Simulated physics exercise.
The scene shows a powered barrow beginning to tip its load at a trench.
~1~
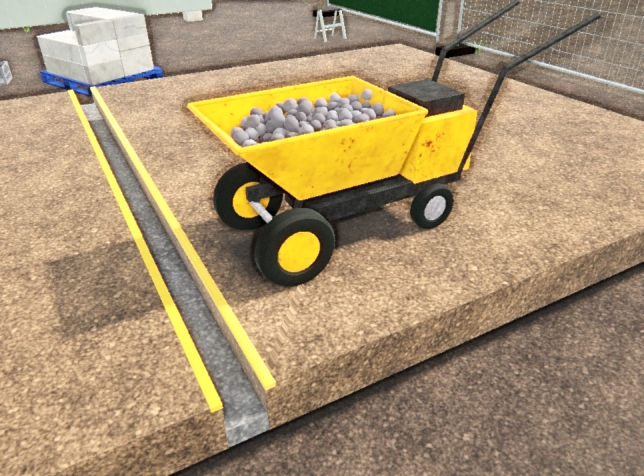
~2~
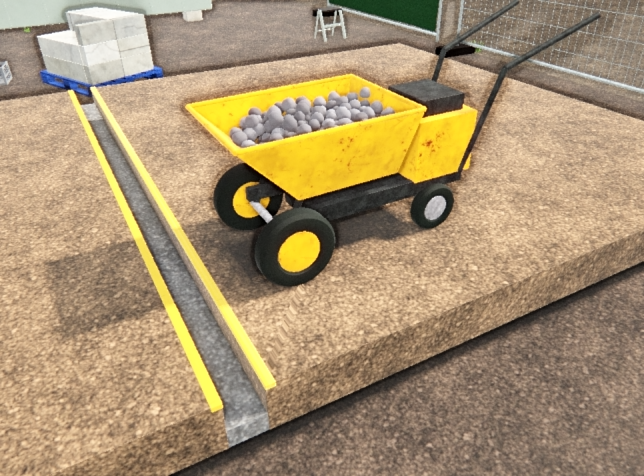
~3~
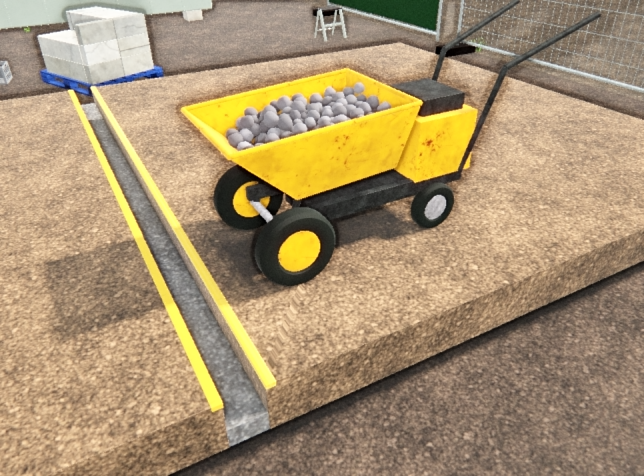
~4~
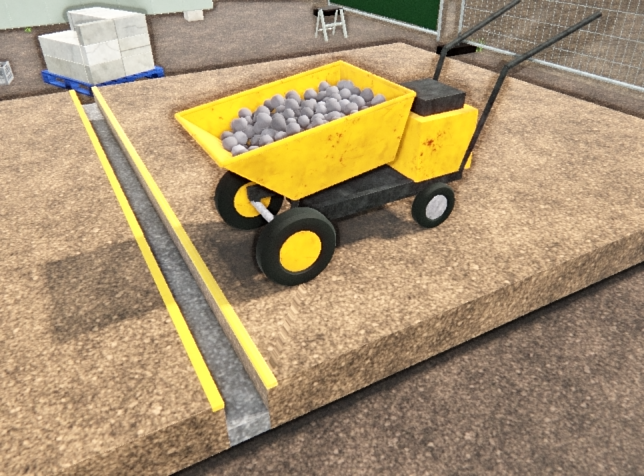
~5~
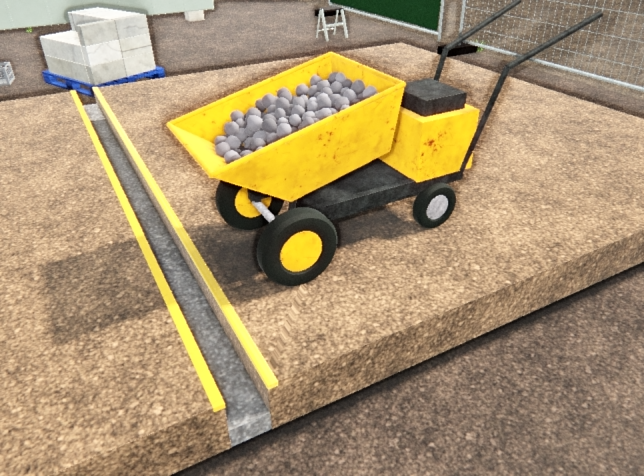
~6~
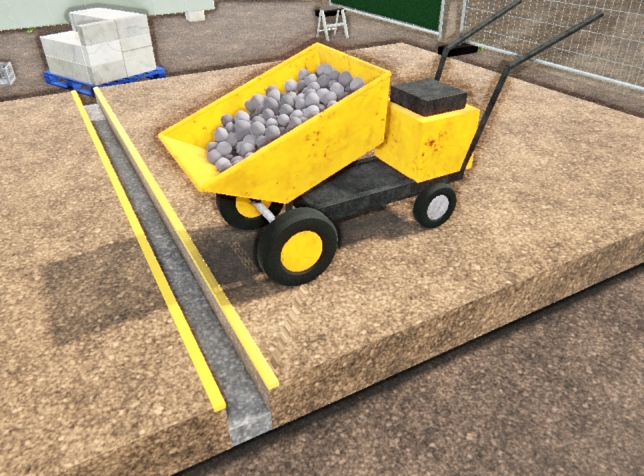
The yellow skip of a small wheeled barrow, loaded with grey cobbles, sits level beside a narrow yellow-edged trench, then gradually tilts forward to the left, its rear rising and front lip lowering while the wheels stay still.
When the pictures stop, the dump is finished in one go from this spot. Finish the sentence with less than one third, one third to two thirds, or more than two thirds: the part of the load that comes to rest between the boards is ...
The part between the boards is less than one third.
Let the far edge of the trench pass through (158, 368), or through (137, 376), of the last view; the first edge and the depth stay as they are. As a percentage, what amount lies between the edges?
In order: Some 40 per cent, then some 60 per cent.
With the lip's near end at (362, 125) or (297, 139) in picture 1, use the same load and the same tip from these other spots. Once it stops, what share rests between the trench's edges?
Close to 30 in a hundred, and close to 40 in a hundred.
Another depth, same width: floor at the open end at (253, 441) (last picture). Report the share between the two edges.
I'd put it at about 0 in a hundred.
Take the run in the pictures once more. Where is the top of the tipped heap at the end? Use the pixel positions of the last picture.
Around (120, 273).
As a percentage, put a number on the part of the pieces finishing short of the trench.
Roughly 0 percent.
Soon, skip tipped steeply; all in the skip.
A while on, skip tipped right over; about half in the skip; about half beyond it; a stray few falling.
Towards the end, skip tipped right over; about a quarter in the skip; a stray few in or heaped over the trench; most beyond it.
Finally, skip tipped right over; about a quarter in the skip; a stray few in or heaped over the trench; most beyond it.
